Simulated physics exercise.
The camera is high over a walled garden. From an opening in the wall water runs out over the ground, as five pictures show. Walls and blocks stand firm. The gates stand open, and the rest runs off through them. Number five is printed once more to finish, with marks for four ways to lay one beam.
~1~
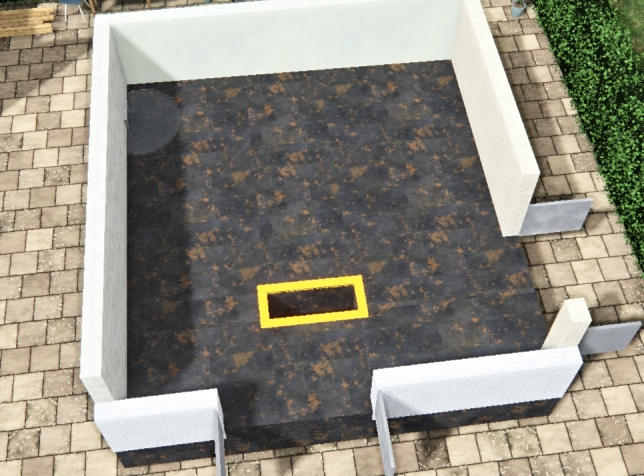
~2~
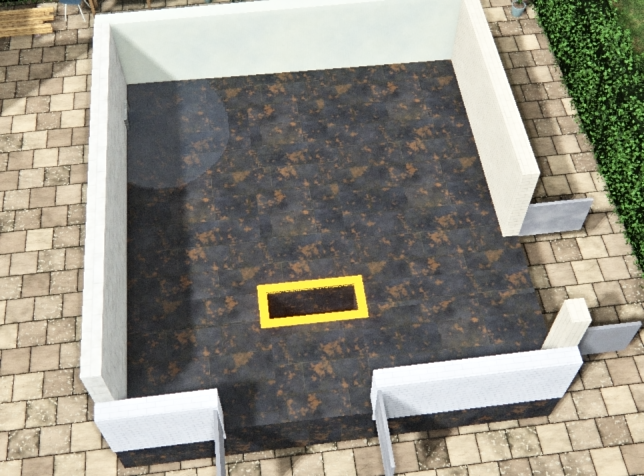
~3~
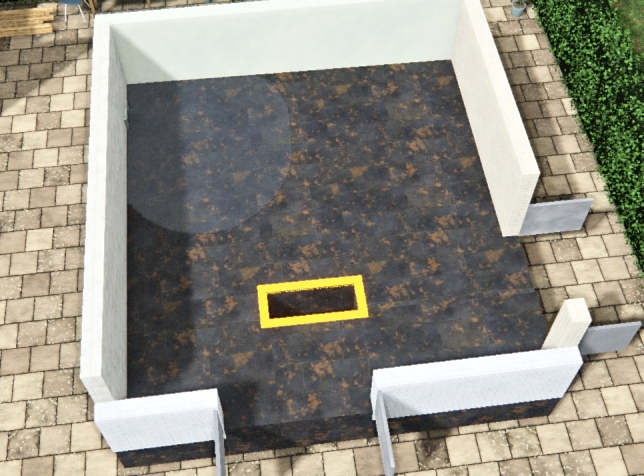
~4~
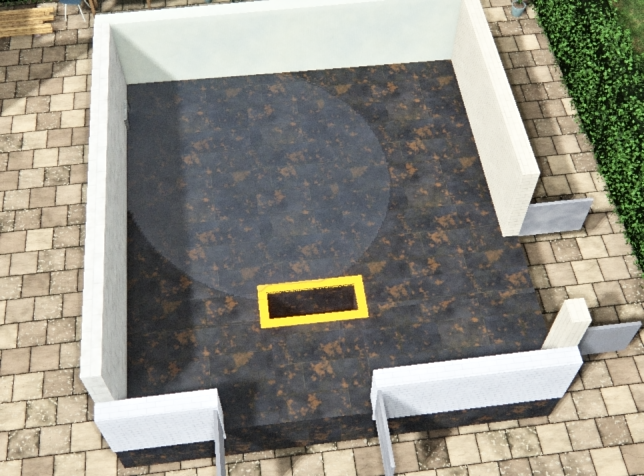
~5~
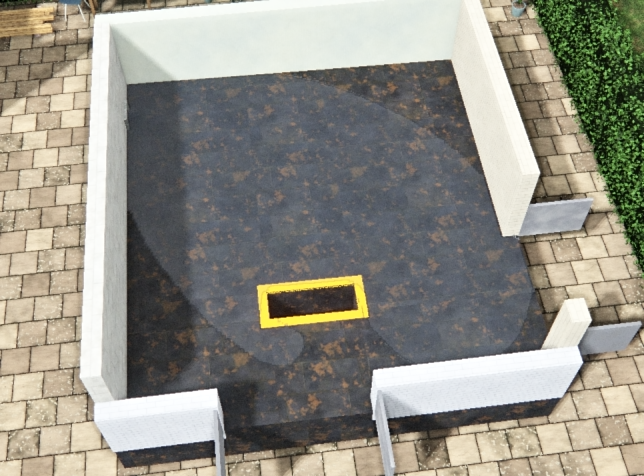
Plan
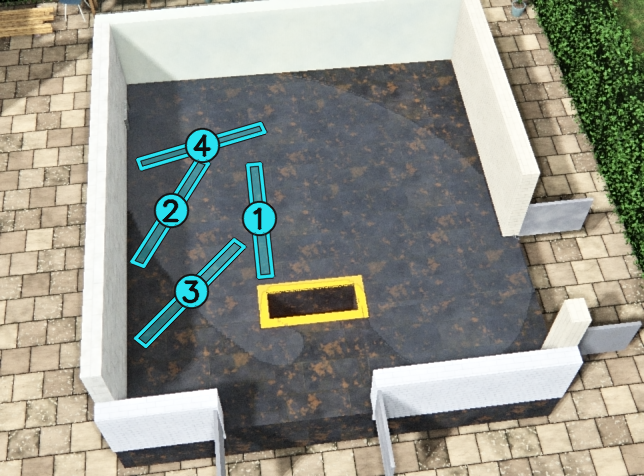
To begin with, a small patch of water lies in the upper left corner of a dark, walled yard. The water spreads steadily right and downward across the mottled ground toward the yellow-edged drain. It then surrounds the drain and reaches the open gate on the right.
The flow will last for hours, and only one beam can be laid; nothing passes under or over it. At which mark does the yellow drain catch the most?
Take 3.
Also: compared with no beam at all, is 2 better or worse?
Position 2 is worse.
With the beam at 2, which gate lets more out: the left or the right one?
More leaves on the right.
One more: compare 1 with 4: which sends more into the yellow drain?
1.
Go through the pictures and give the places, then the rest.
Outfall at (126, 115); yellow drain at (312, 301); open gate at (520, 293); open gate at (297, 404); water covers 3 % of the ground and shows as far out as (154, 148); yellow drain still dry.
Water covers 10 % of the ground and shows as far out as (227, 131); yellow drain still dry.
Water covers 21 % of the ground and shows as far out as (289, 163); yellow drain still dry.
Water covers 41 % of the ground and shows as far out as (361, 248); yellow drain still dry.
Water covers 64 % of the ground and shows as far out as (523, 299); yellow drain taking water.
On the marked copy, 1 from (265, 276) to (254, 164); 2 from (137, 264) to (202, 161); 3 from (140, 342) to (239, 243); 4 from (139, 164) to (262, 127).
For position 1, about 15 % of the stream runs into the yellow drain, about 85 % out by the gates.
For position 2, about 7 % of the stream runs into the yellow drain, about 92 % out by the gates.
For position 3, about 23 % of the stream runs into the yellow drain, about 77 % out by the gates.
For position 4, about 8 % of the stream runs into the yellow drain, about 92 % out by the gates.
